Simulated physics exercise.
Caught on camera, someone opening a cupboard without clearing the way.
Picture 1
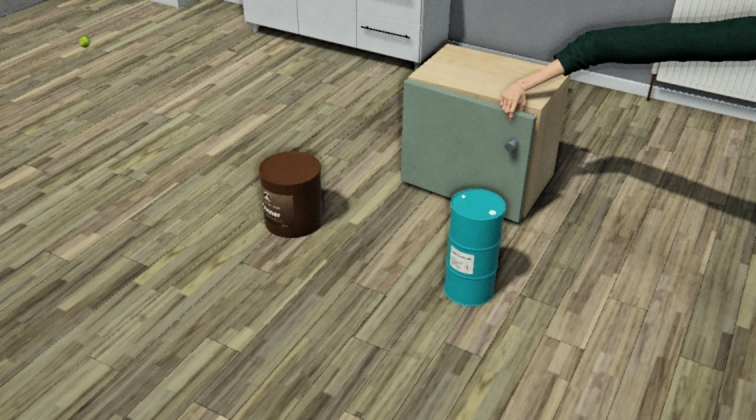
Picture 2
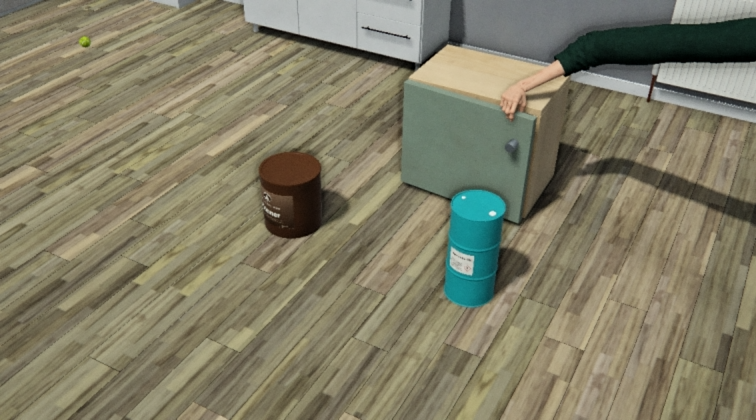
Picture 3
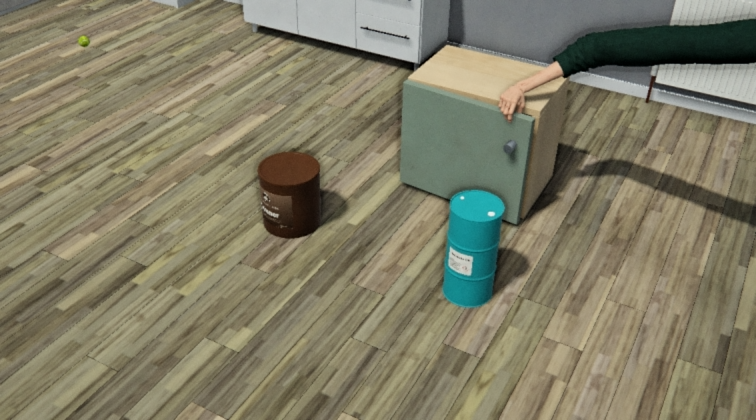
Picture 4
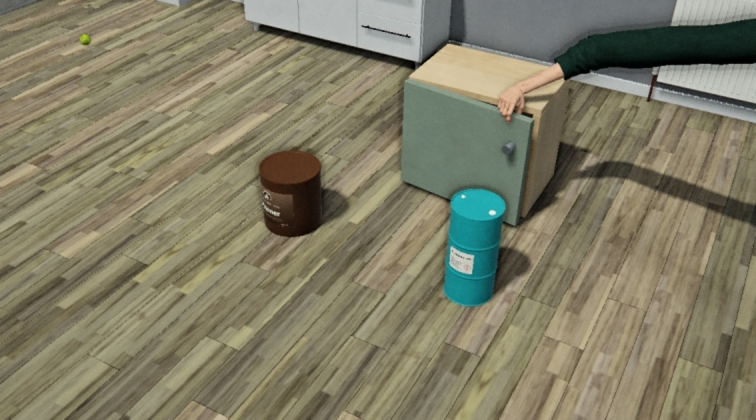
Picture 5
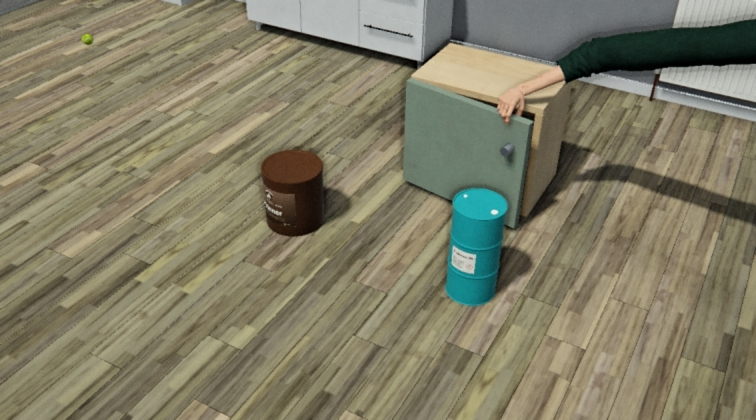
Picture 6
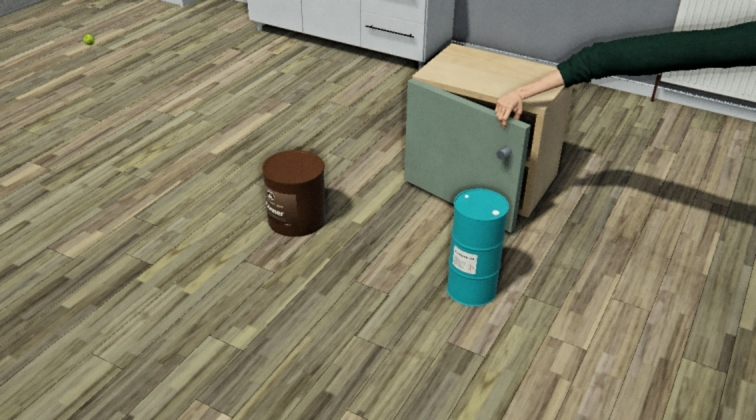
The video shows a hand on the top edge of a small cabinet's green door, slowly pulling it slightly open, while a turquoise canister stands in front of it and a brown pail sits to the left on the wooden floor.
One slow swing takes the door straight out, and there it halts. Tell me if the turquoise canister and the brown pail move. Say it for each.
Here the turquoise canister escapes contact, the brown pail escapes contact.
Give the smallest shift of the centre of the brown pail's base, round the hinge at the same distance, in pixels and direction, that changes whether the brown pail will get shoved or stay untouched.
Roughly 28 pixels right.
Then, 0.70 s on from there, door 37° open; turquoise canister at rest near (476, 248); brown pail at rest near (295, 194).
Then, 1.56 s on from there, door 67° open; turquoise canister at rest near (476, 248); brown pail at rest near (295, 194).
Then, 2.28 s on from there, door 90° open; turquoise canister at rest near (476, 248); brown pail at rest near (295, 194).
In the end, the turquoise canister stays untouched, near (476, 248); the brown pail stays untouched, near (295, 194).
